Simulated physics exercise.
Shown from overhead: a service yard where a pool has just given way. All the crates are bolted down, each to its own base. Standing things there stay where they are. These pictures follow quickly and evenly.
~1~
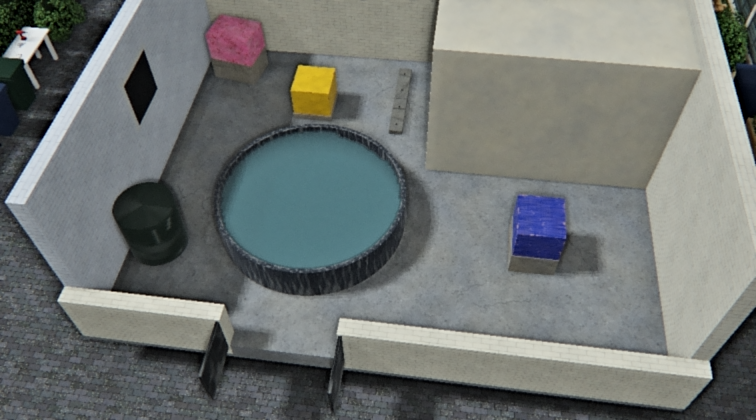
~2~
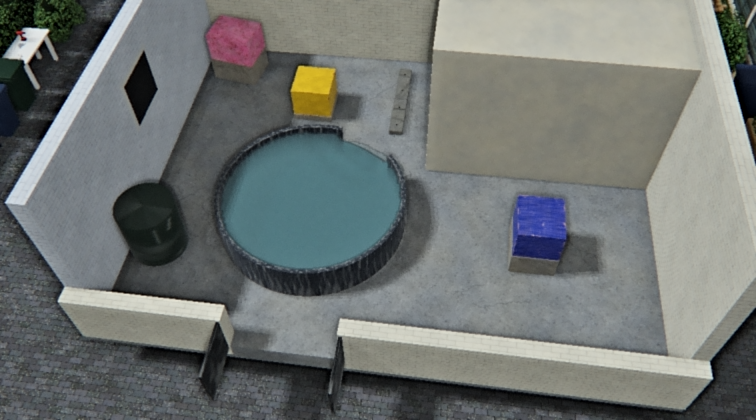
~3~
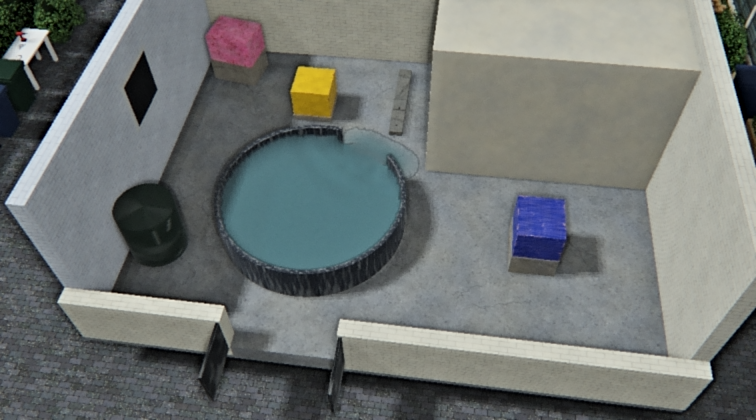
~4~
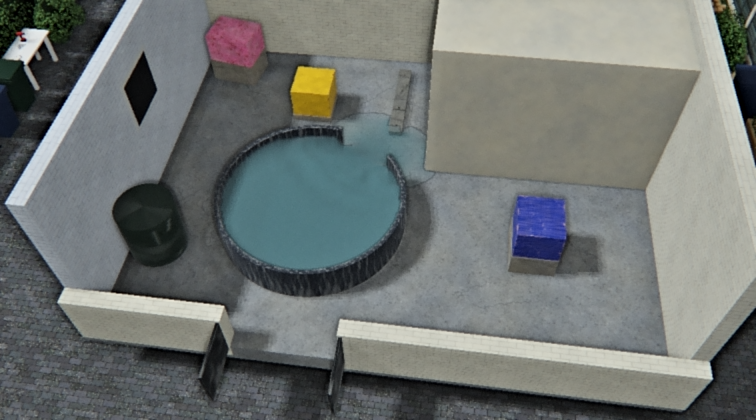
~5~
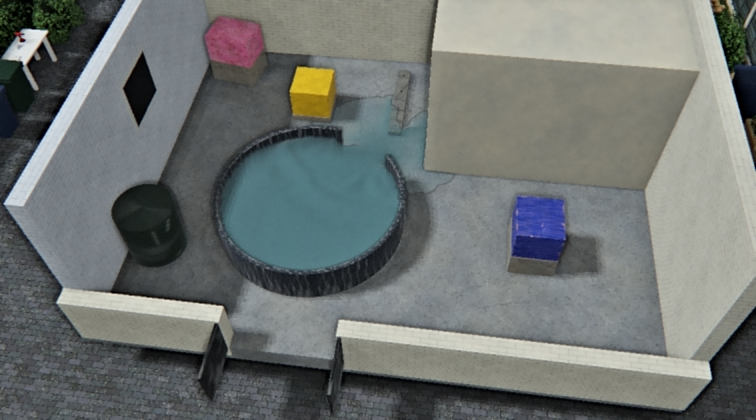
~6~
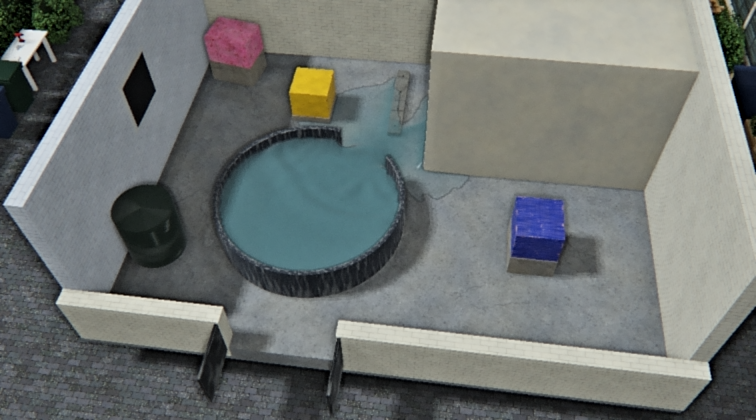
In a walled yard seen from above, a round pool sits full of still water among pink, yellow and blue blocks and a dark barrel. A gap opens in the pool's far side, and water pours through it, spreading across the paving toward the back wall and around the grey strip.
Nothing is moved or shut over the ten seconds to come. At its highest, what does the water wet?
As I see it, the pink crate avoids any dampness from the water. The blue crate avoids any dampness from the water. The yellow crate gets dampened by the water.
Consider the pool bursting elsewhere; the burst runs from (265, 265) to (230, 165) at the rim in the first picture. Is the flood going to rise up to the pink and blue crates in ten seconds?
So the pink crate remains untouched while the blue crate remains untouched.
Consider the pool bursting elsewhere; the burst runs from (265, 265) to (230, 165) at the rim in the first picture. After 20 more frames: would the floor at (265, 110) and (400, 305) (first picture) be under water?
Note, points in order: Soaked; soaked.
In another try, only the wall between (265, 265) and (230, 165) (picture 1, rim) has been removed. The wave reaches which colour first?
Answer: The crate marked pink.
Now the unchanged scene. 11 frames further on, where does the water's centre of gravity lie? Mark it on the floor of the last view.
Estimate: (334, 185).
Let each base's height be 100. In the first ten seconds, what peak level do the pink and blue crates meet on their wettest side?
Respectively 70 % and 10 %.
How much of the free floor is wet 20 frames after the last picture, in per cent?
It comes to 35 per cent.
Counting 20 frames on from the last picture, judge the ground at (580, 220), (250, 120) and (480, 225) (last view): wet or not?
Status per point, in sequence: Unwetted, then waterlogged, then waterlogged.
A moment on, water covers 15 % of the floor; the pink crate not reached, the blue crate not reached, the yellow crate water round its plinth.
Next, water covers 20 % of the floor; the pink crate water round its plinth, the blue crate not reached, the yellow crate water round its plinth.
Then, water covers 35 % of the floor; the pink crate water round its plinth, the blue crate water round its plinth, the yellow crate water round its plinth.
Later, water covers 60 % of the floor; the pink crate water round its plinth, the blue crate water round its plinth, the yellow crate water round its plinth.
In the end, water covers 80 % of the floor; the pink crate stayed above the water, the blue crate stayed above the water, the yellow crate was topped.
